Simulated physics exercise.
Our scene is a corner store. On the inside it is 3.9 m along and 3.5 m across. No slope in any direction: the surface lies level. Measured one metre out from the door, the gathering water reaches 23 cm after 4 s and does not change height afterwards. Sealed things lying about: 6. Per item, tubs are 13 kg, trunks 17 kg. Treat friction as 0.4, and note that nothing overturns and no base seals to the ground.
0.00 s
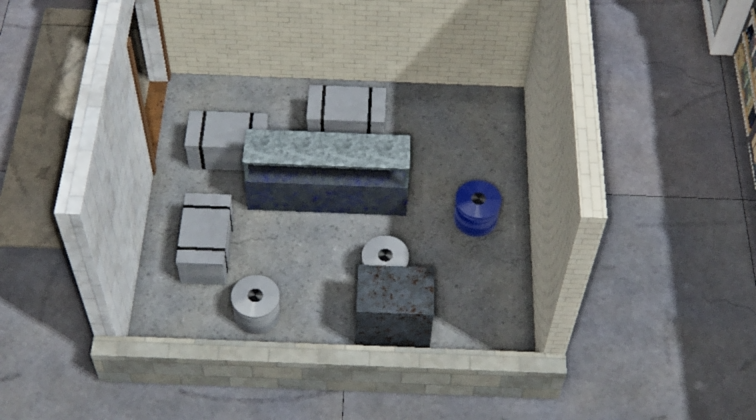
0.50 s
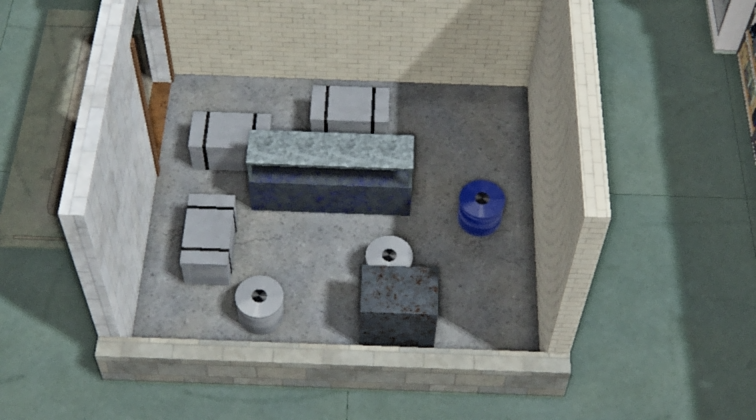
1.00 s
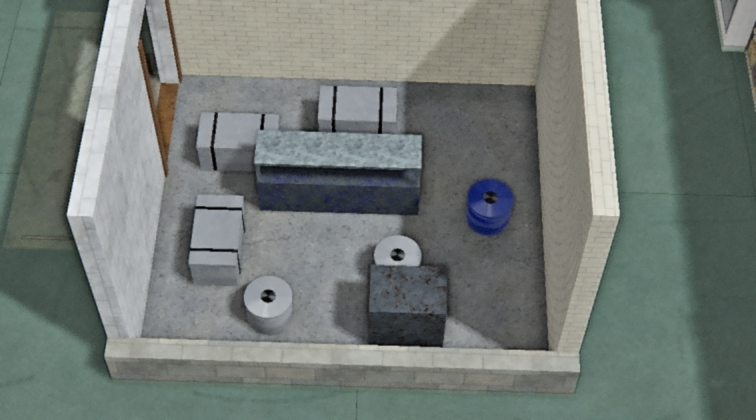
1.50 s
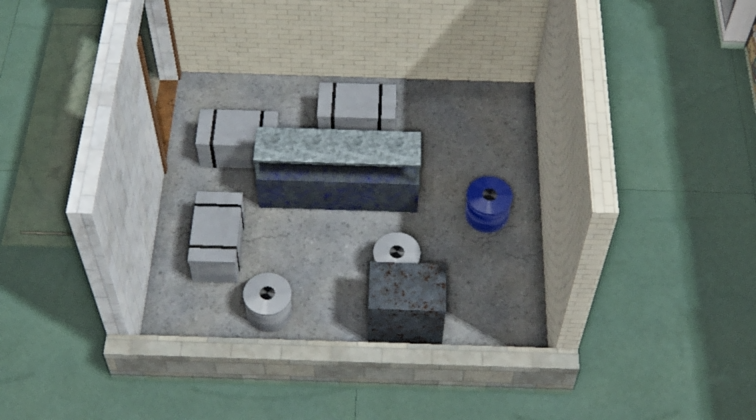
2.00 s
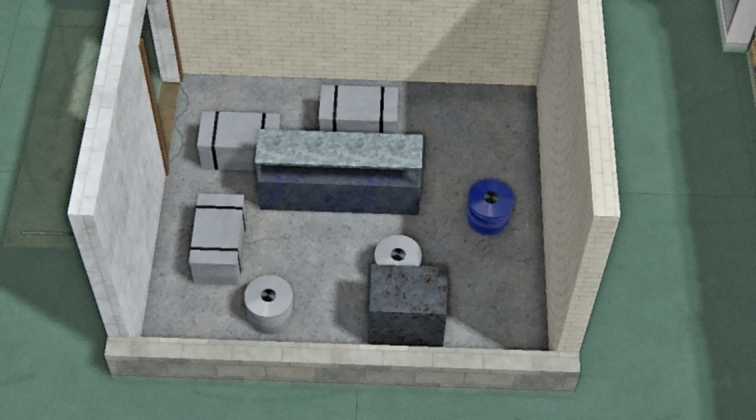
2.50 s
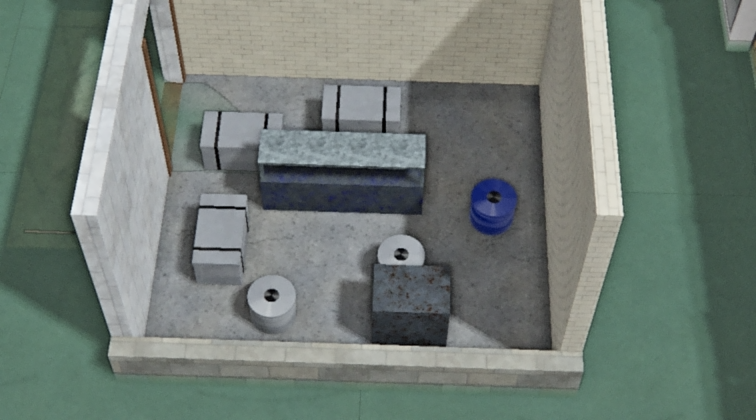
In this clip, green water spreads over the grey ground outside a small walled store as the view shifts slightly, then a thin patch appears inside by the doorway at left; the blue tub, boxes and other items stay put.
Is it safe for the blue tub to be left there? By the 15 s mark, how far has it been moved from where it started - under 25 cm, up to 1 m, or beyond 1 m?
It has been moved beyond 1 m.
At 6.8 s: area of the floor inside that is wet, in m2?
Some 10.5 m2 of it.
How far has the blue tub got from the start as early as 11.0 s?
Roughly 150 cm.
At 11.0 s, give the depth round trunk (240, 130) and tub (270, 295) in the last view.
Depths: Near 8 cm, then near 8 cm.
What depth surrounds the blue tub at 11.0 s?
Around 16 cm.
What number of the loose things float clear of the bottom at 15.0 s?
Just then, the number is 6.
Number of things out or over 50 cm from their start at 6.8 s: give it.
At that time I count 2.
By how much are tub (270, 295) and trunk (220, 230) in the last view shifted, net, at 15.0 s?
Respectively 80 and 150 centimetres.
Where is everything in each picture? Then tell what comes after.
The blue tub at (479, 199), on the bottom; water covers 0.0 m2; 0 of 6 have shifted, in the first picture.
The blue tub at (482, 199) rests on the ground; 0.0 m2 under water; 0 of 6 have shifted, in the second picture.
The blue tub at (491, 198) rests on the ground; 0.0 m2 under water; 0 of 6 have shifted, in the third picture.
The blue tub at (490, 195), on the bottom; water covers 0.0 m2; 0 of 6 have shifted, in the fourth picture.
The blue tub at (491, 198), on the bottom; 0.0 m2 under water; 0 of 6 have shifted, in the fifth picture.
The blue tub at (494, 197) rests on the ground; water covers 0.5 m2; 0 of 6 have shifted, in the sixth picture.
After 3.5 s the blue tub is near (494, 197), 0.0 m from its start, aground; 0 afloat.
After 6.8 s the blue tub is near (489, 216), 0.2 m from its start, aground; 2 afloat.
After 11.0 s the blue tub is near (473, 329), 1.5 m from its start, afloat; 6 afloat.
After 15.0 s the blue tub is near (473, 328), 1.5 m from its start, afloat; 6 afloat.
